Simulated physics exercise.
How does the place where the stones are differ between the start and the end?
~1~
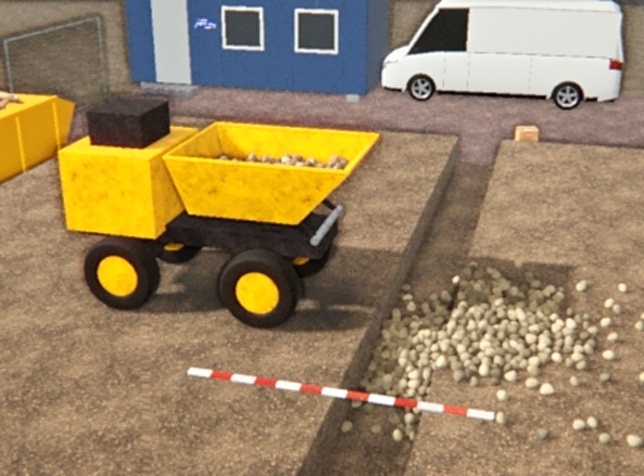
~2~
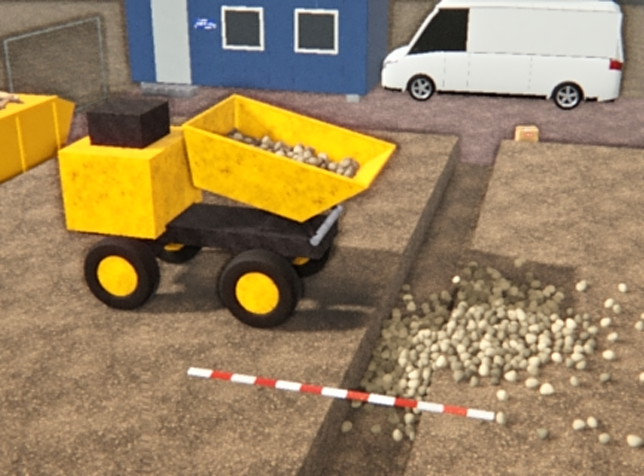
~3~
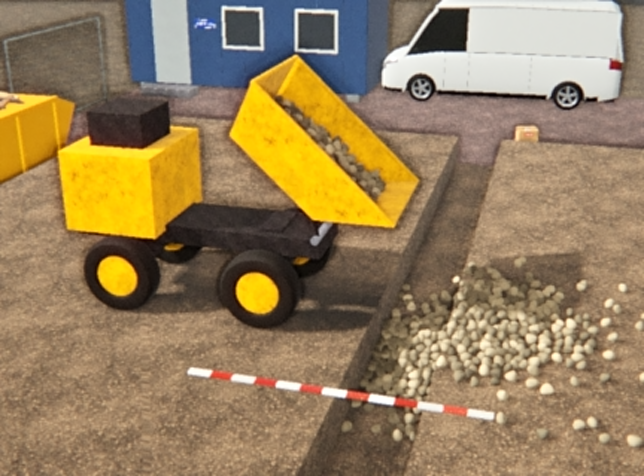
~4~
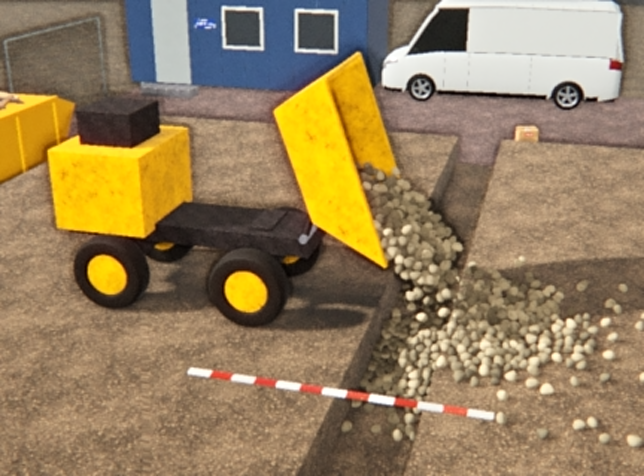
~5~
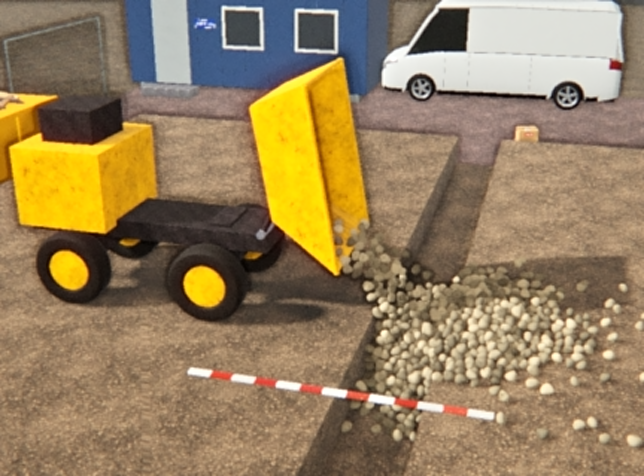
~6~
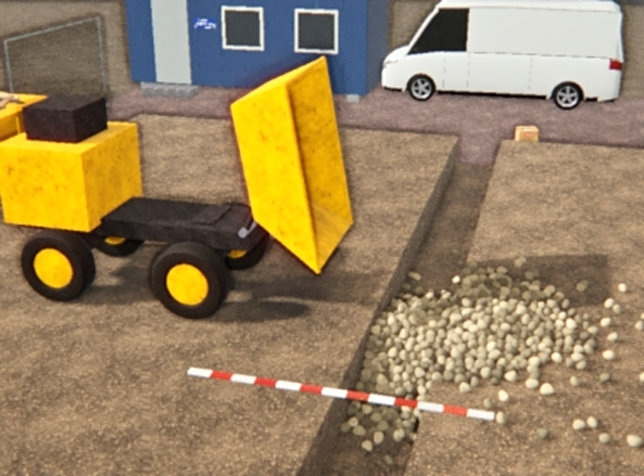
At the start some of the stones sat up in the dumper's yellow skip while the rest lay around the trench. By the end they were all down on the ground, in the trench and beyond it, so as a group they were lower and further to the right.
A yellow dumper tipped its skip up toward the right and poured its round stones onto the loose heap in and beyond the trench, rolling back to the left as they fell, until its raised skip was empty.
